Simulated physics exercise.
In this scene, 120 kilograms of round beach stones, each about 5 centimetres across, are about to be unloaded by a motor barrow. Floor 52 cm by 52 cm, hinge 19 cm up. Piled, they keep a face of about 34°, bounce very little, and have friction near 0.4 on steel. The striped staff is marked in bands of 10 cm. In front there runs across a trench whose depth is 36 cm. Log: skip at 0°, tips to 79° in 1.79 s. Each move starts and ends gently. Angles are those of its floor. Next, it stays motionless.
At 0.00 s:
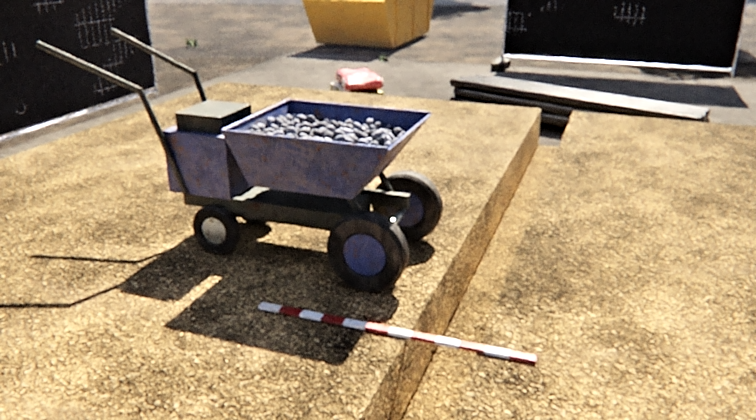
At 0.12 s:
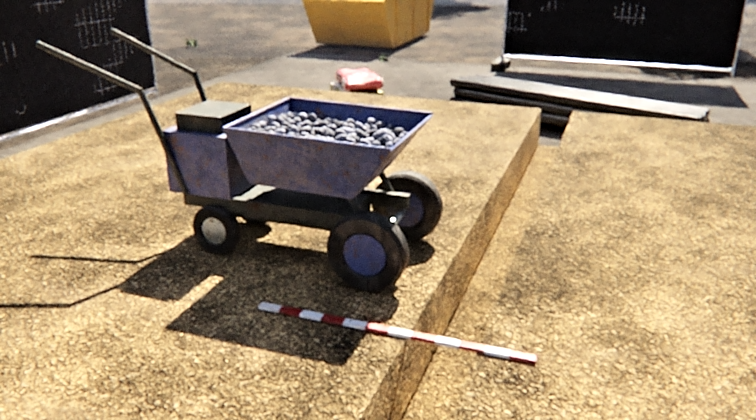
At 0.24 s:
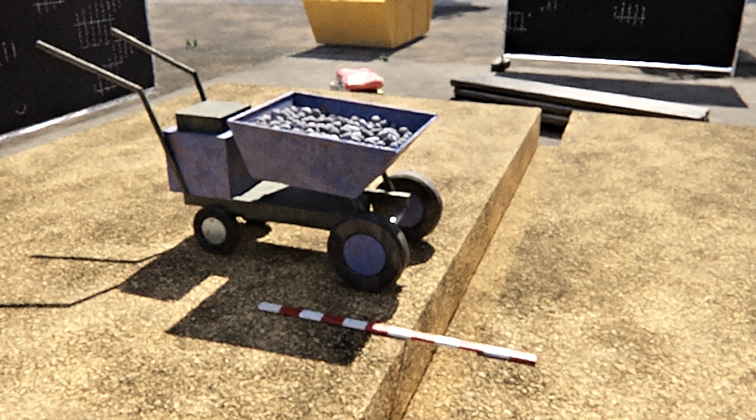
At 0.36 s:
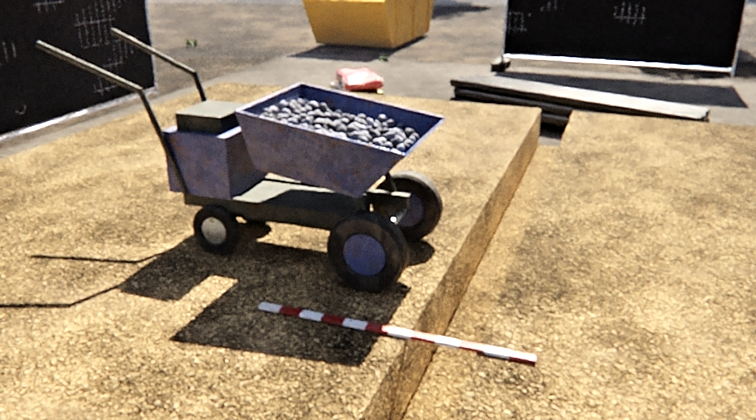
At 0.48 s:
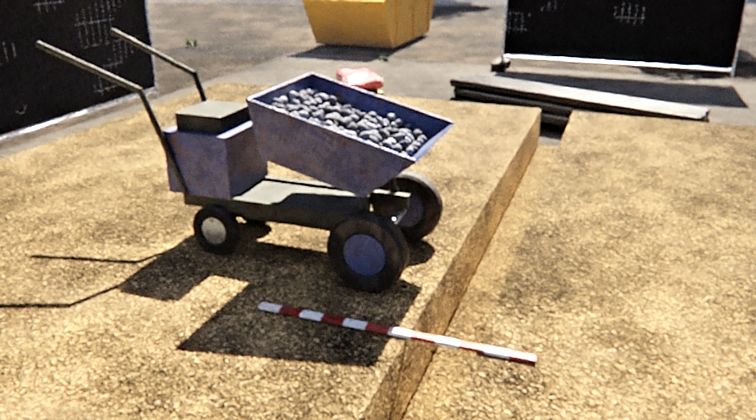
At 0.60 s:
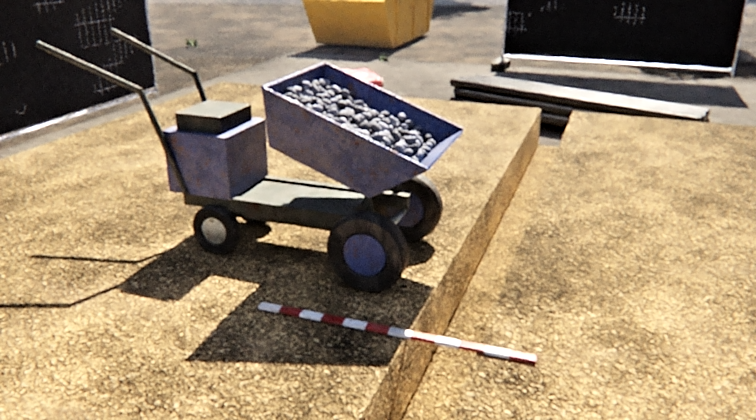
The blue skip of a motor barrow tilts steadily toward the right, carrying grey stones.
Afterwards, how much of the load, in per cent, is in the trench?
About 21 per cent.
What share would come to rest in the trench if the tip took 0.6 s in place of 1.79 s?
Then some 10 per cent would.
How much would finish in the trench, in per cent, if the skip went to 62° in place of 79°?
Roughly 40 percent.
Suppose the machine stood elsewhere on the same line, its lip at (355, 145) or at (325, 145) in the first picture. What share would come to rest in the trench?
About 60 per cent from the first spot, about 95 from the second.
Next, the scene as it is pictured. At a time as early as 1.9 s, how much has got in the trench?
Approx. 5 % of the load.
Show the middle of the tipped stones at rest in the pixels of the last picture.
Their middle is at about (556, 285).
After 1.3 s the floor is at 67°; 96 % in the skip, 1 % in the trench, 3 % past the trench; the foremost stones are at (523, 265).
After 1.9 s the floor is at 79°; 19 % in the skip, 7 % in the trench, 74 % past the trench; the foremost stones are at (695, 314).
After 2.2 s the floor is at 79°; 2 % in the skip, 14 % in the trench, 85 % past the trench; the foremost stones are past the picture's edge.
After 4.2 s the floor is at 79°; 0 % in the skip, 21 % in the trench, 79 % past the trench; the foremost stones are past the picture's edge.
